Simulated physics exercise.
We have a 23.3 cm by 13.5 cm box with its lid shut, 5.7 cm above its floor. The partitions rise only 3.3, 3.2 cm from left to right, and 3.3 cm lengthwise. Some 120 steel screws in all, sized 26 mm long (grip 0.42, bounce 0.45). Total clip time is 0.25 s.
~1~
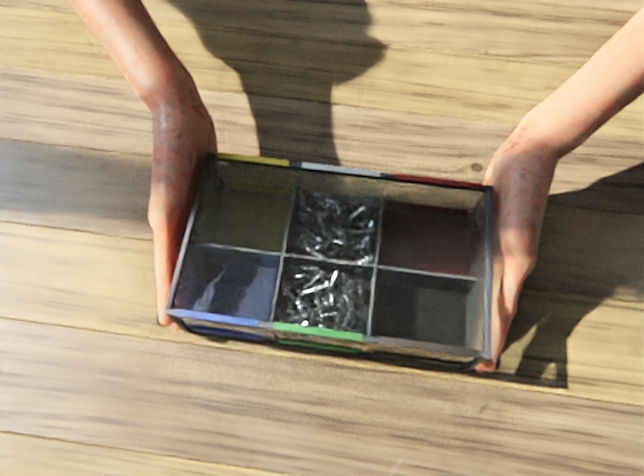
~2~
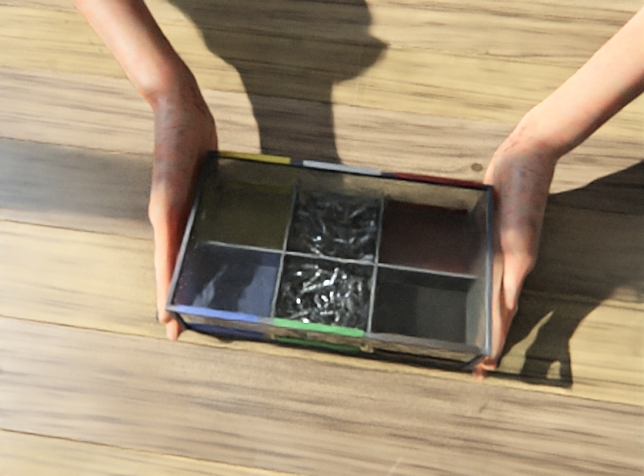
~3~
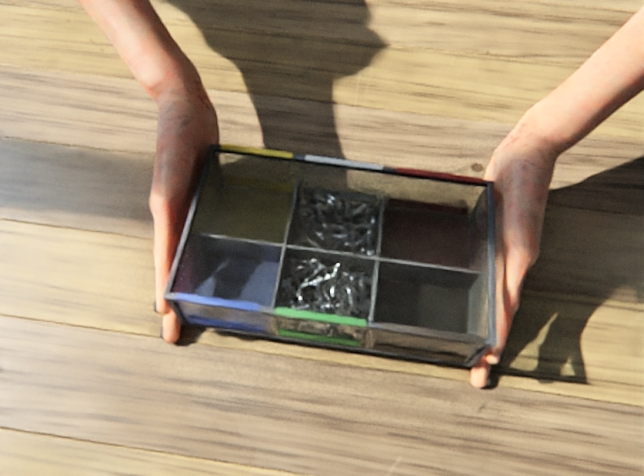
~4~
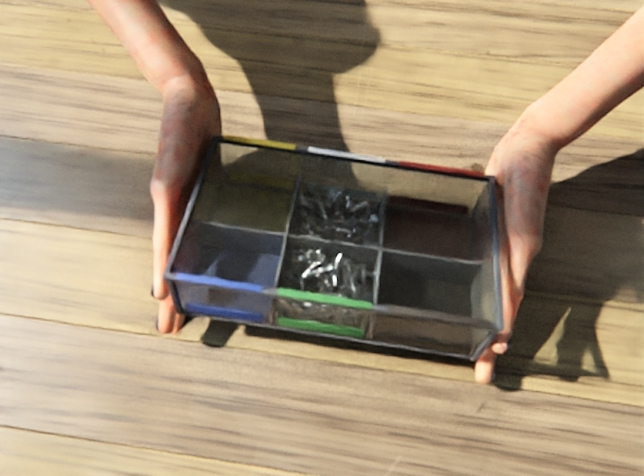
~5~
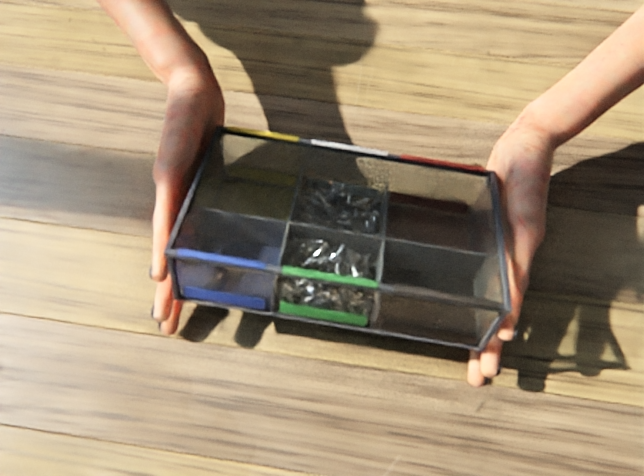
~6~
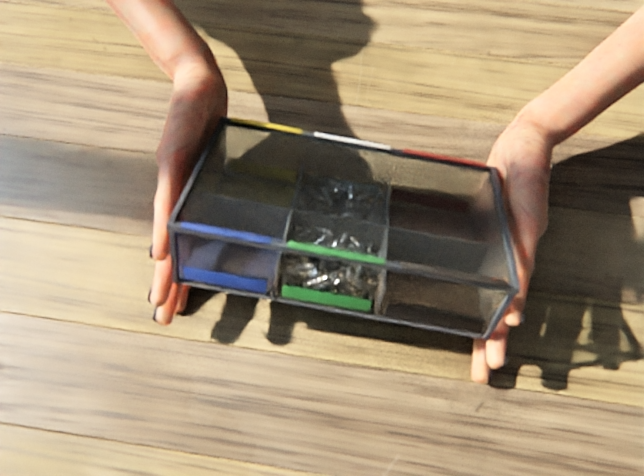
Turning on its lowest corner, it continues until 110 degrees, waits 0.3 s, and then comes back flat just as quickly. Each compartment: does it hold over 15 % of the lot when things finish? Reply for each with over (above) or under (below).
Red - over, blue - under, green - under, yellow - under, white - over, black - under.
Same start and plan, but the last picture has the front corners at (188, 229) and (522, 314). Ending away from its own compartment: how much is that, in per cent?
Roughly 65 per cent.
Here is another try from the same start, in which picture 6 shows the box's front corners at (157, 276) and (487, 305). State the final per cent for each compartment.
Each compartment ends with, in per cent, red 0, blue 0, green 0, yellow 60, white 40 and black 0.
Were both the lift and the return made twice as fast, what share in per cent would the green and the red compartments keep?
I'd say green 0 percent, red 25 percent.
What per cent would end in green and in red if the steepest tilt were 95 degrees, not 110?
In per cent, green comes to 10 and red to 20.
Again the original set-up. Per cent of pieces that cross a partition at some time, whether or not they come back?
Roughly 55 in a hundred.
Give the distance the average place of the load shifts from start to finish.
5.0 cm.
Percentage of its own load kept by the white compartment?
Close to 100 in a hundred.
Then, 0.93 s after the last picture, tilt 110 degrees; red 15 %, green 5 %, white 80 %.
Then, 1.55 s after the last picture, tilt 57 degrees; red 20 %, yellow 5 %, white 75 %.
Then, 2.22 s after the last picture, tilt 0 degrees; red 20 %, yellow 5 %, white 75 %.
In the end, red 20 %, blue 0 %, green 0 %, yellow 5 %, white 75 %, black 0 %.
